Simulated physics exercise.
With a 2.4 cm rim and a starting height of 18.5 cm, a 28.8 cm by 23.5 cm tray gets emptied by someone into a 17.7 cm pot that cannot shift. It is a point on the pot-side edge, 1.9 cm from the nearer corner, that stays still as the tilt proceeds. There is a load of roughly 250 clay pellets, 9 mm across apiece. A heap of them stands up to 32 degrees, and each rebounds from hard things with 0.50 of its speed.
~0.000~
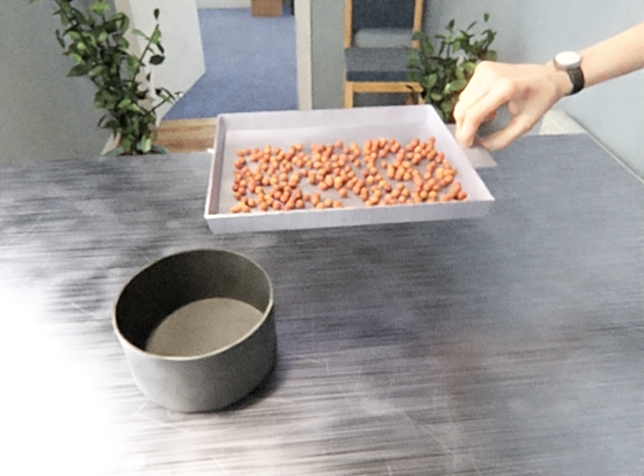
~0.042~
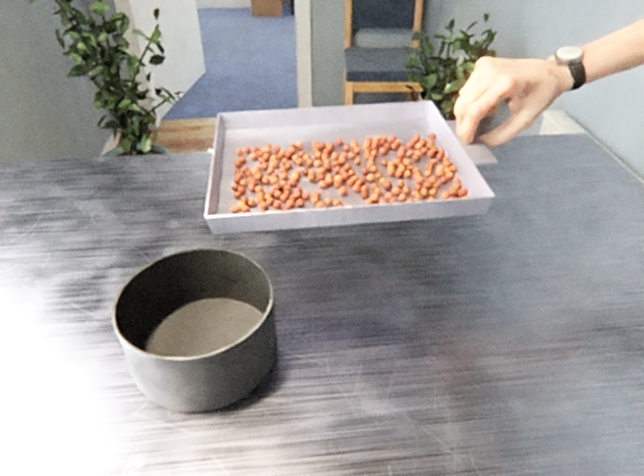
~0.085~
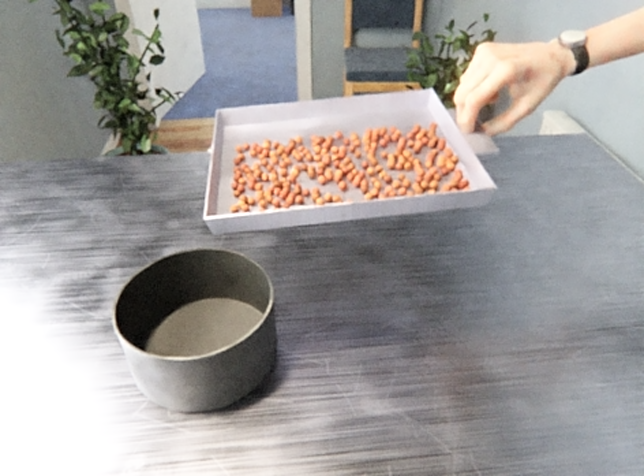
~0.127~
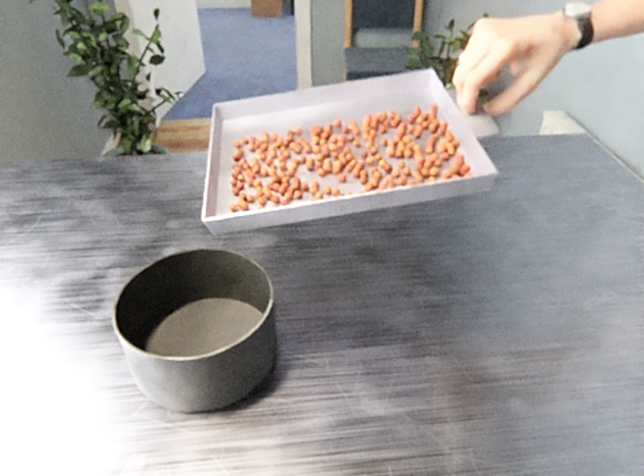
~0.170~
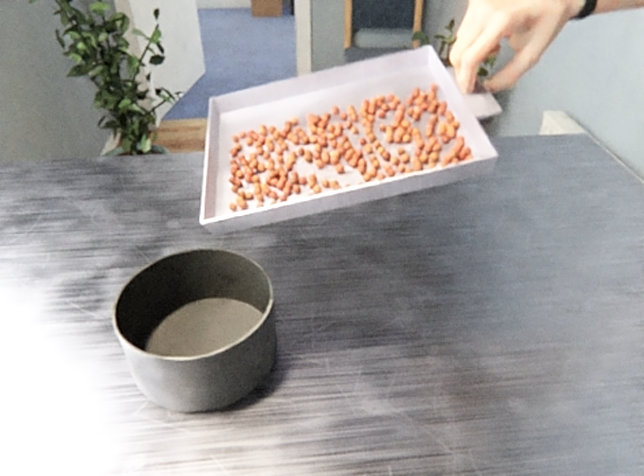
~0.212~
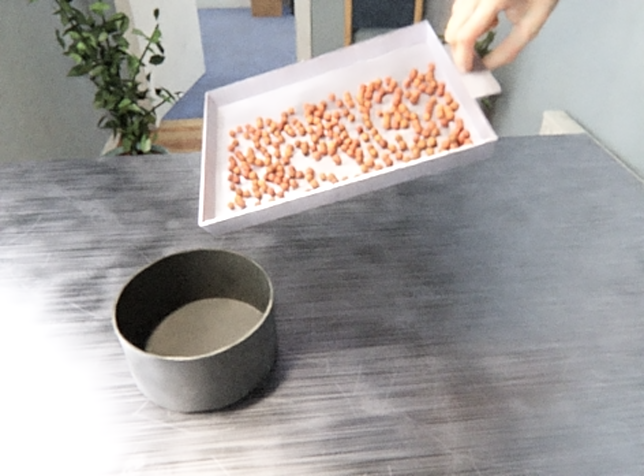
The footage shows a hand holding a shallow white tray of small reddish-brown pieces above a table beside a dark round pot, then raising the tray's right side so it slants down toward the left, the pieces staying spread inside.
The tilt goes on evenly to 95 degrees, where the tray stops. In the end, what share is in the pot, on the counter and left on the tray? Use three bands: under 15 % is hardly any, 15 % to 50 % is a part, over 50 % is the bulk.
Shares - pot: The bulk; counter: Hardly any; tray: Hardly any.
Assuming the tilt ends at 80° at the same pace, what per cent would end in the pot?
Share in the pot: Around 70 %.
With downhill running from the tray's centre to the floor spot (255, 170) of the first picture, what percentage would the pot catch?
Roughly 30 per cent.
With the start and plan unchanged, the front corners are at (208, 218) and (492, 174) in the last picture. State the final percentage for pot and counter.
Pot 70, counter 30.
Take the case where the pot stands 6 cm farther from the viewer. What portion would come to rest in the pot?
Share in pot: Approx. 45 %.
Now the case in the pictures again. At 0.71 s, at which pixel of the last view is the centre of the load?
Load centre est.: (196, 191) px.
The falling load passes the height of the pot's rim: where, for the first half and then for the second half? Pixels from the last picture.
At about (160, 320), then at (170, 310).
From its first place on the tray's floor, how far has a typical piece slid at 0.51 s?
About 7 cm.
After 0.51 s, tilt 56 degrees; the tray holds 100 %, the pot 0 %.
After 0.71 s, tilt 81 degrees; the tray holds 90 %, the pot 0 %.
After 1.03 s, tilt 95 degrees; the tray holds 10 %, the pot 75 %.
By 2.2 s all is still; pot 95 %, counter 5 %, tray 0 %.
